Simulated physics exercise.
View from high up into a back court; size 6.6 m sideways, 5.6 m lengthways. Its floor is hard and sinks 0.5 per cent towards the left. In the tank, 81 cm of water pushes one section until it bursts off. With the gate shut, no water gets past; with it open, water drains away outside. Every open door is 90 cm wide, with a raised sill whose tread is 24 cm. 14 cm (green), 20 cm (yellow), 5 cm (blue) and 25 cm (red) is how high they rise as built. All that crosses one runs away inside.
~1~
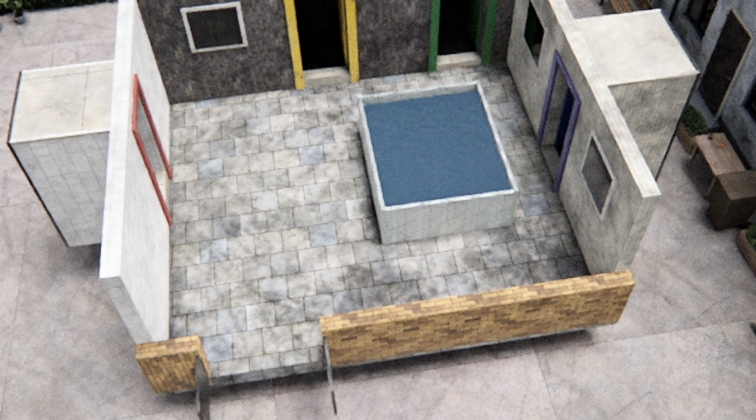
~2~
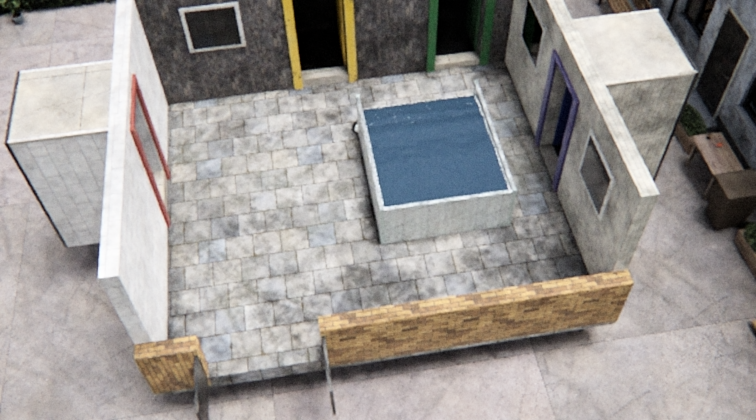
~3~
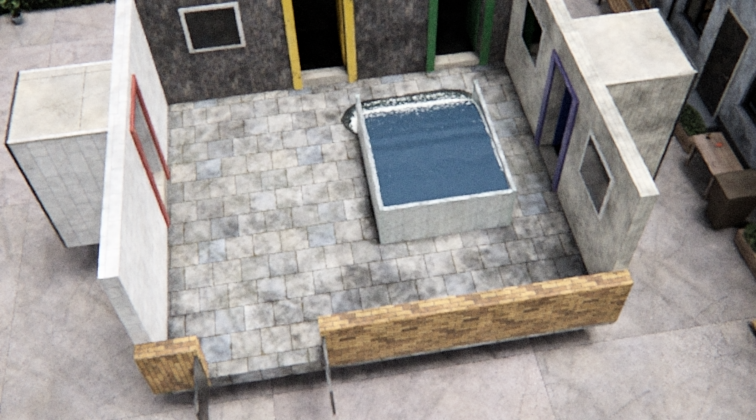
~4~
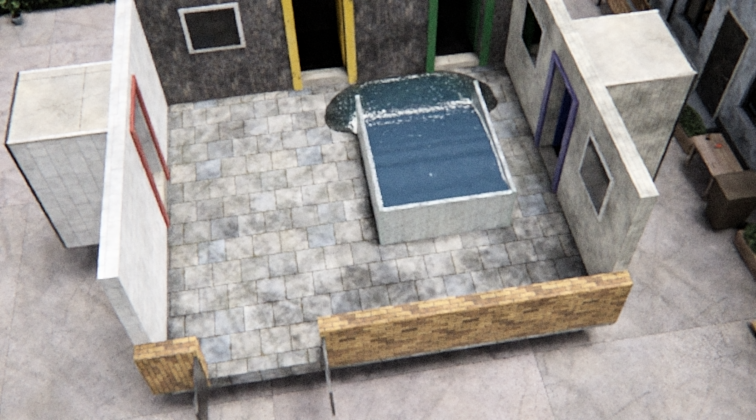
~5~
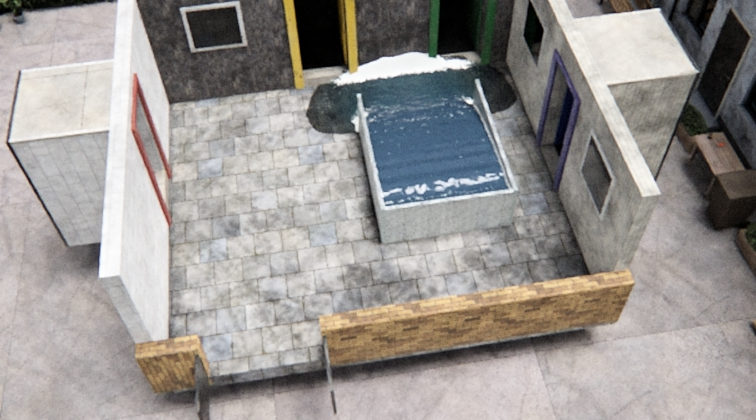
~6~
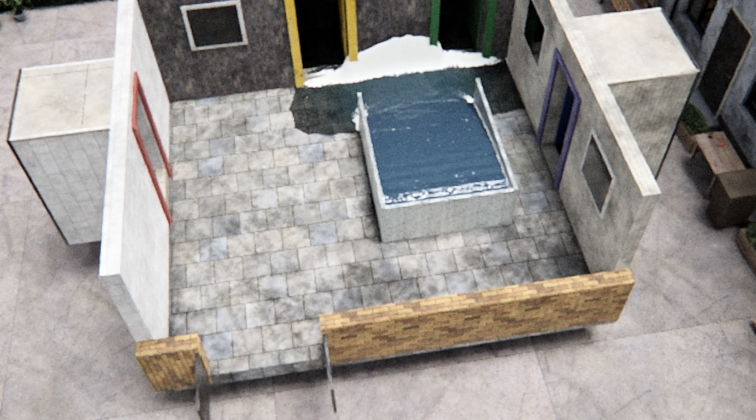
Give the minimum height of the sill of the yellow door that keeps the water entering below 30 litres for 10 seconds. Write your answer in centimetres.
Minimum height: About 29 cm.
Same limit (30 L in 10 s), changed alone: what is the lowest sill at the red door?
Red: 12.0 cm.
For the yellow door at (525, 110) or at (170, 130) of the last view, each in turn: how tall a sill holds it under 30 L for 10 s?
Minimums: Roughly 17 cm and 29 cm.
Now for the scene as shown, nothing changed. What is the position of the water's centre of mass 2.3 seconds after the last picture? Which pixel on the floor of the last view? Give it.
(383, 132), roughly.
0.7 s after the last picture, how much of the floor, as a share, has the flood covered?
The wet part is about 20 per cent.
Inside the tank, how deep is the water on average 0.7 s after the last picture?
About 44 cm.
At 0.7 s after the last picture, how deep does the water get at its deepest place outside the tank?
Max depth: Around 66 cm.
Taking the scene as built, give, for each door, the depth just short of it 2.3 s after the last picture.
At the green door the depth is 34 cm, at yellow 23 cm, at blue 6 cm and at red 20 cm.
Then, 0.7 s after the last picture water covers 20 % of the floor, deepest (66 cm) near (502, 60); 32 cm at the yellow door, 17 litres in over its 20 cm sill.
Then, 2.3 s after the last picture water covers 55 % of the floor, deepest (40 cm) near (502, 60); 23 cm at the yellow door, 85 litres in over its 20 cm sill.
Then, 9.3 s after the last picture water covers 100 % of the floor, deepest (14 cm) near (170, 248); 10 cm at the yellow door, 90 litres in over its 20 cm sill.
At the yellow door as built, the water peaked near 33 cm, 1.1 s after the last picture.
With a sill of 26.5 cm, 42 litres would have come in within the 10 s; with 36 cm, 7 litres. So under 30 litres takes about 29 cm.
